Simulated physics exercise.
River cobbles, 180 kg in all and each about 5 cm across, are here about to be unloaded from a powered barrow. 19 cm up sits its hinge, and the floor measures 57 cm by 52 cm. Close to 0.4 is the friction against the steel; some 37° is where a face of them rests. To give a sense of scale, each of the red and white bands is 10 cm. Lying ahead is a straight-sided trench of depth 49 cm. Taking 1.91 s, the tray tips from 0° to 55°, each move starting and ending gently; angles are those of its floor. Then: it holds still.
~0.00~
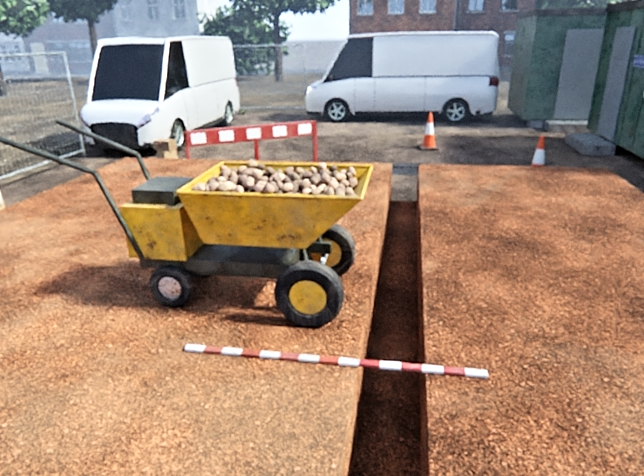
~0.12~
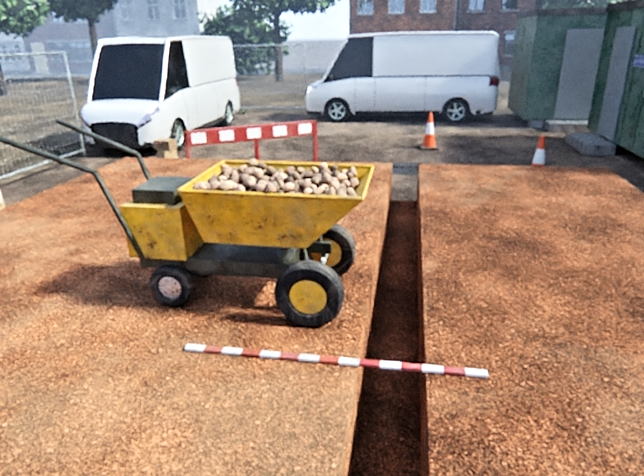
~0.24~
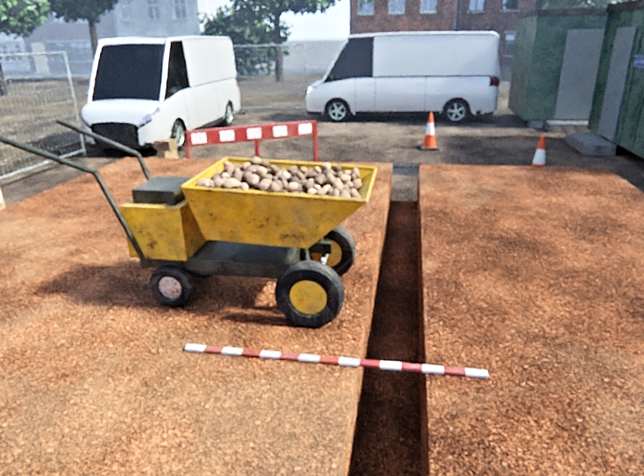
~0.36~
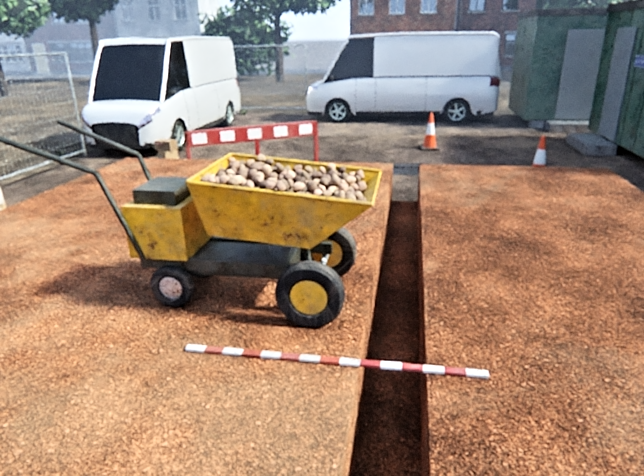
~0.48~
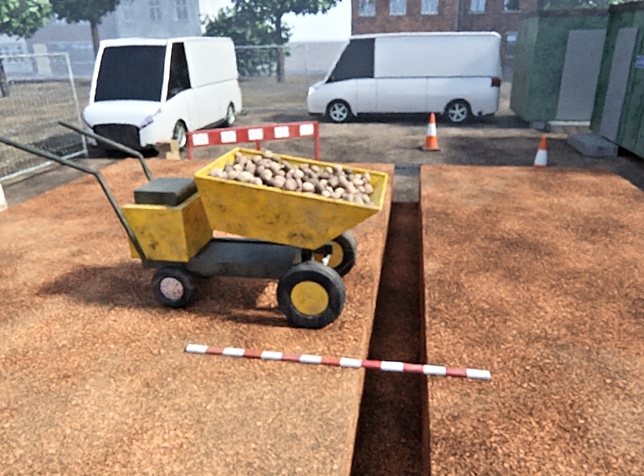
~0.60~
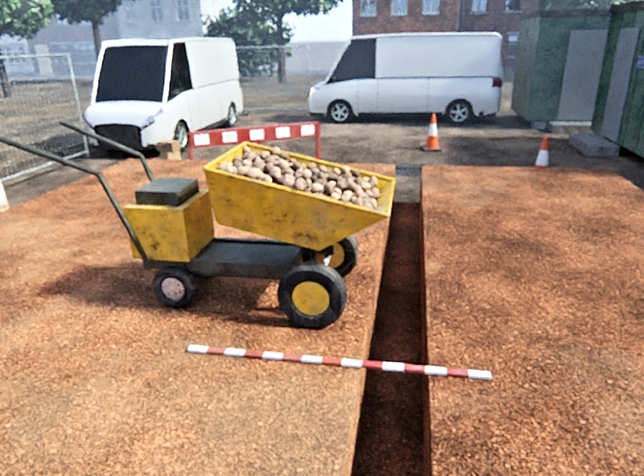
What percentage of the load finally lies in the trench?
About 21 per cent.
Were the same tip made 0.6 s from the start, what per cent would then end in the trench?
In that case some 10 per cent.
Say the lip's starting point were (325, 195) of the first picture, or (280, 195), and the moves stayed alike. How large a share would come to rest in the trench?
It comes to about 55 and 80 in a hundred.
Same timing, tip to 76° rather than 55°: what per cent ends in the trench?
Roughly 5 per cent would end in the trench.
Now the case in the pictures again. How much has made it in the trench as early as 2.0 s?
Close to 0 per cent at that time.
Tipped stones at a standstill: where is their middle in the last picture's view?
Around (458, 306).
After 1.4 s the floor is at 46°; 100 % in the tray; the foremost stones are at (422, 249).
After 2.0 s the floor is at 55°; 78 % in the tray, 1 % in the trench, 21 % past the trench; the foremost stones are at (498, 316).
After 2.4 s the floor is at 55°; 53 % in the tray, 2 % in the trench, 45 % past the trench; the foremost stones are at (564, 318).
After 4.3 s the floor is at 55°; 18 % in the tray, 21 % in the trench, 62 % past the trench; the foremost stones are at (605, 304).
